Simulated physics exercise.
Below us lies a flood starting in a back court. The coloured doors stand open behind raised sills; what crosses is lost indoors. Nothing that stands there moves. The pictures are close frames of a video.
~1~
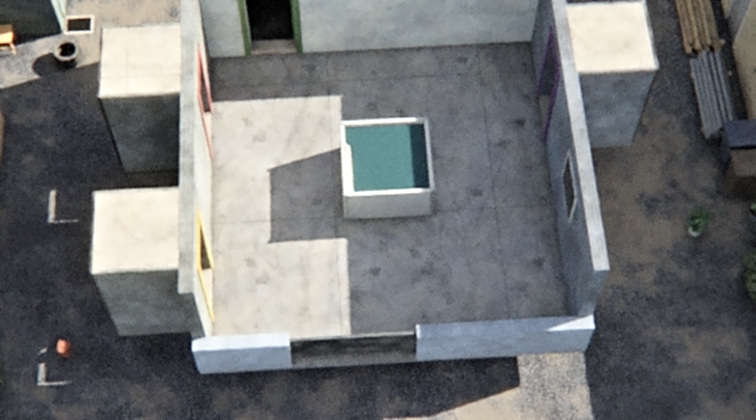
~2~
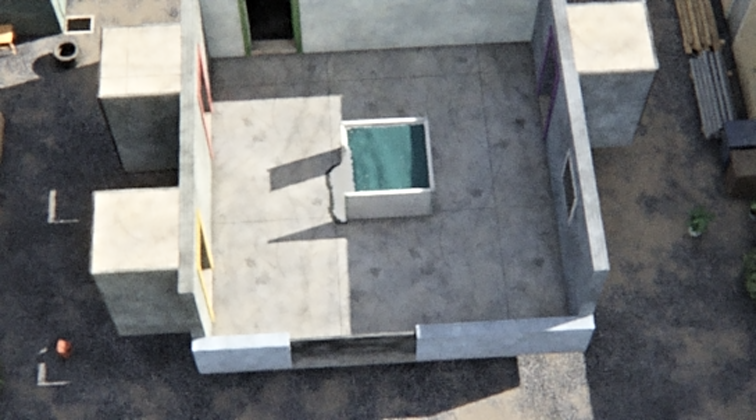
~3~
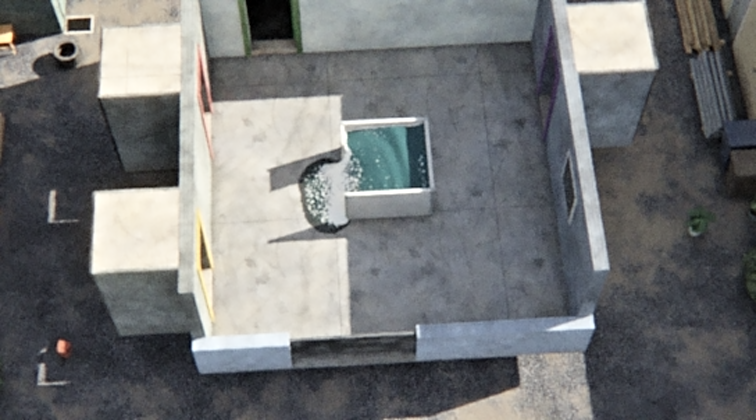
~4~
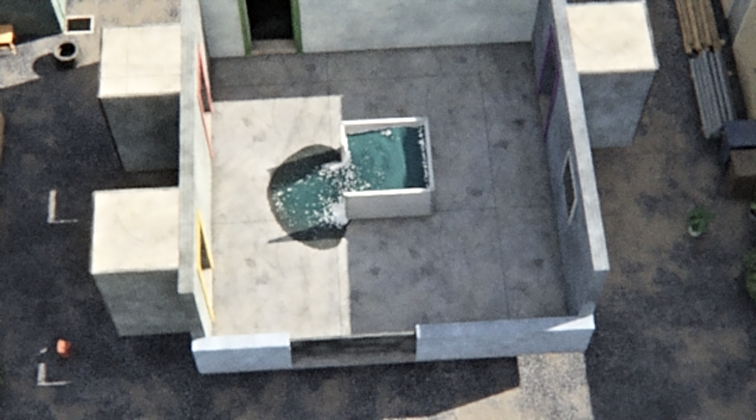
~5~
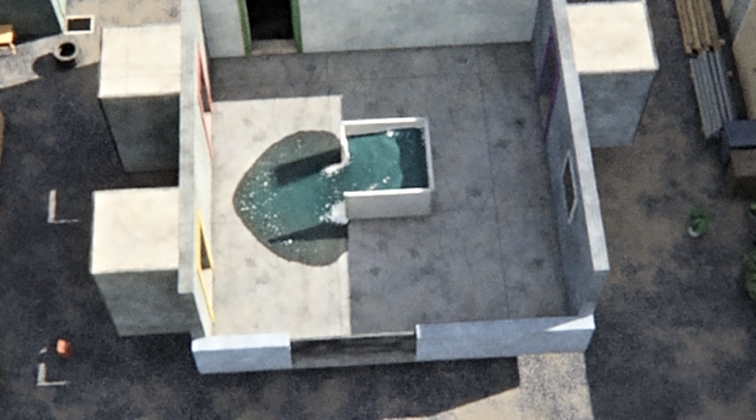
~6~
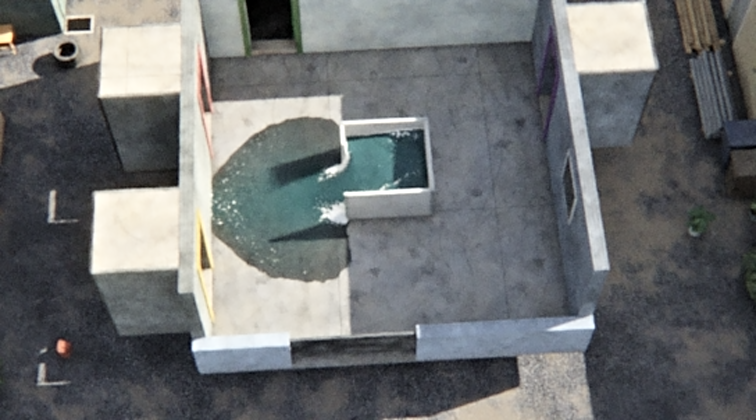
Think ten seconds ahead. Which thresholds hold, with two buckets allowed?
One by one: The purple door holds within the limit; the green door holds within the limit; the red door floods; the yellow door floods.
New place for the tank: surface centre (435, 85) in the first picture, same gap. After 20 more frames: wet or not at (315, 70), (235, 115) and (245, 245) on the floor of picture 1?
In turn: Under water, wet, flooded.
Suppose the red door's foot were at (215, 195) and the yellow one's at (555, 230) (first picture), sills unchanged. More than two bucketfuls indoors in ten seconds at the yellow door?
Then: Yellow door takes less.
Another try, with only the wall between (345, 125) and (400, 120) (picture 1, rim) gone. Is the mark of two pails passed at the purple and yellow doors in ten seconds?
The purple one takes less; the yellow one lets less in.
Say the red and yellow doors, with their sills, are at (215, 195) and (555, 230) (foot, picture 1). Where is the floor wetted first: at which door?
It is the red door.
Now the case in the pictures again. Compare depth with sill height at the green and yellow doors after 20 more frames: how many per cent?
Near 80 and 120 in a hundred.
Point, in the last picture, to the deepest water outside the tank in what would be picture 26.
Close to (213, 354).
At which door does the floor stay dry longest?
That is the purple one.
A moment on, water covers 25 % of the floor; the purple door not reached, the green door not reached, the red door under two buckets in, the yellow door wet at the sill, nothing in.
Next, water covers 30 % of the floor; the purple door not reached, the green door not reached, the red door over two buckets in, the yellow door over two buckets in.
Then, water covers 45 % of the floor; the purple door not reached, the green door wet at the sill, nothing in, the red door over two buckets in, the yellow door over two buckets in.
Later, water covers 90 % of the floor; the purple door not reached, the green door wet at the sill, nothing in, the red door over two buckets in, the yellow door over two buckets in.
In the end, water covers 95 % of the floor; the purple door wet at the sill, nothing in, the green door wet at the sill, nothing in, the red door over two buckets in, the yellow door over two buckets in.
